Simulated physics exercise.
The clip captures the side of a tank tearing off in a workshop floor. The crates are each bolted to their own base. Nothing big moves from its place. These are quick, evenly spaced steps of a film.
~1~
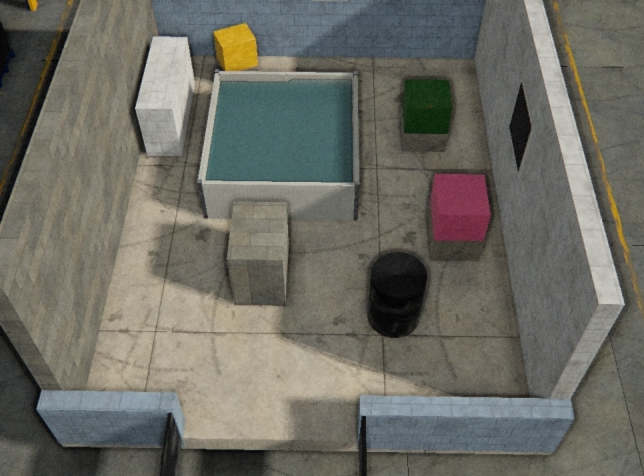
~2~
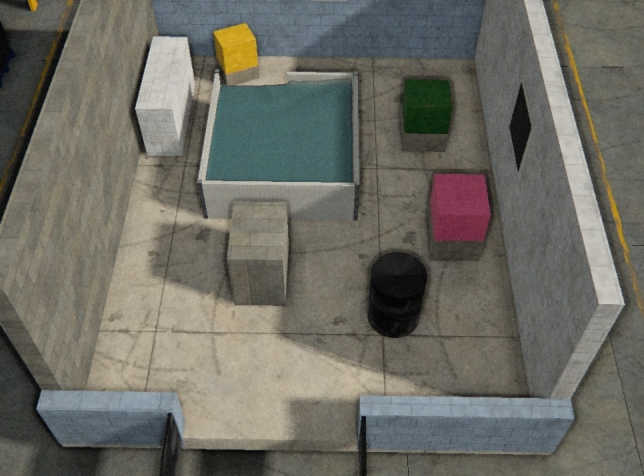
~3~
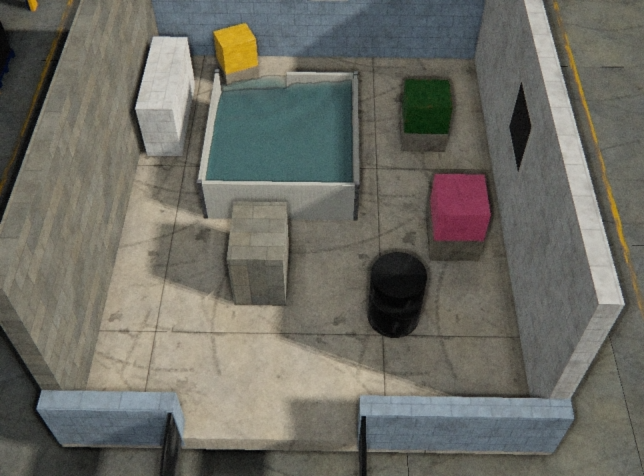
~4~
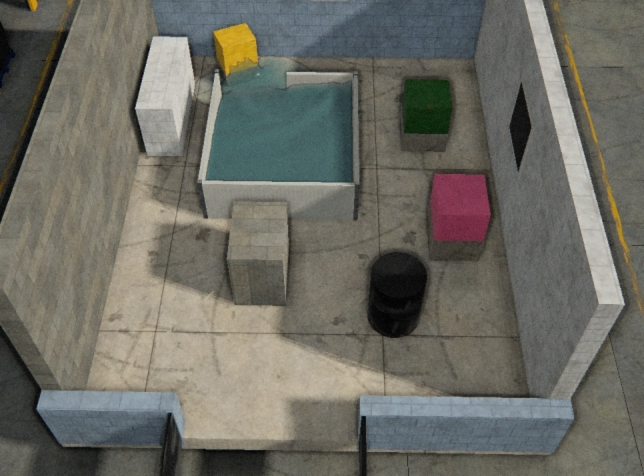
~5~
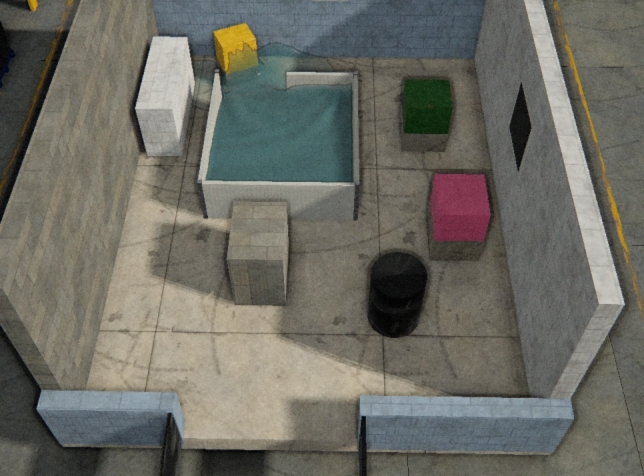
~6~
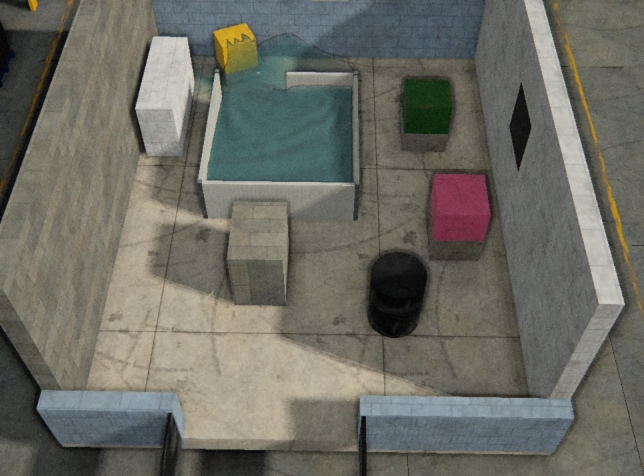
In this clip, an open tank of teal water stands whole among coloured blocks and a black barrel, then its far side gives way at the left and water pours out through the gap, spreading past the yellow block.
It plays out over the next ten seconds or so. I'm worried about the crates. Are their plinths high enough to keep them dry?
My prediction: The pink crate is saved. The green crate is saved. The yellow crate is not saved.
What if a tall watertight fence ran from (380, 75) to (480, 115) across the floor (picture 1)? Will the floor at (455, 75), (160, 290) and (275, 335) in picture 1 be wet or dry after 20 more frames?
First inundated, then inundated, then unwetted.
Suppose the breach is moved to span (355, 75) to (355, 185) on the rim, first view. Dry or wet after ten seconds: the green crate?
In my view the green one gets reached.
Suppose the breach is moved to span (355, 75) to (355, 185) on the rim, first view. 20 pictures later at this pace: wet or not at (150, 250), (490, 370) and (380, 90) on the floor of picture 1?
In sequence: Untouched, inundated, inundated.
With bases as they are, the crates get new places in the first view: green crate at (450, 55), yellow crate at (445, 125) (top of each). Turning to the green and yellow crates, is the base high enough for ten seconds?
The green one is not reached, the yellow one is not reached.
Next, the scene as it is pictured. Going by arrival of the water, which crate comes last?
The answer here is the pink-painted one.
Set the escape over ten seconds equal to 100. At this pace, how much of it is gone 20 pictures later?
It comes to around 0 per cent.
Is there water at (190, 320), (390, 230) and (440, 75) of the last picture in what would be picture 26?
Going through them in order, I'd say drenched, clear and drenched.
A moment on, water covers 15 % of the floor; the pink crate not reached, the green crate not reached, the yellow crate water round its plinth.
Next, water covers 30 % of the floor; the pink crate not reached, the green crate water round its plinth, the yellow crate water round its plinth.
Then, water covers 50 % of the floor; the pink crate water round its plinth, the green crate water round its plinth, the yellow crate water round its plinth.
Later, water covers 85 % of the floor; the pink crate water round its plinth, the green crate water round its plinth, the yellow crate water round its plinth.
In the end, water covers 100 % of the floor; the pink crate stayed above the water, the green crate stayed above the water, the yellow crate was topped.
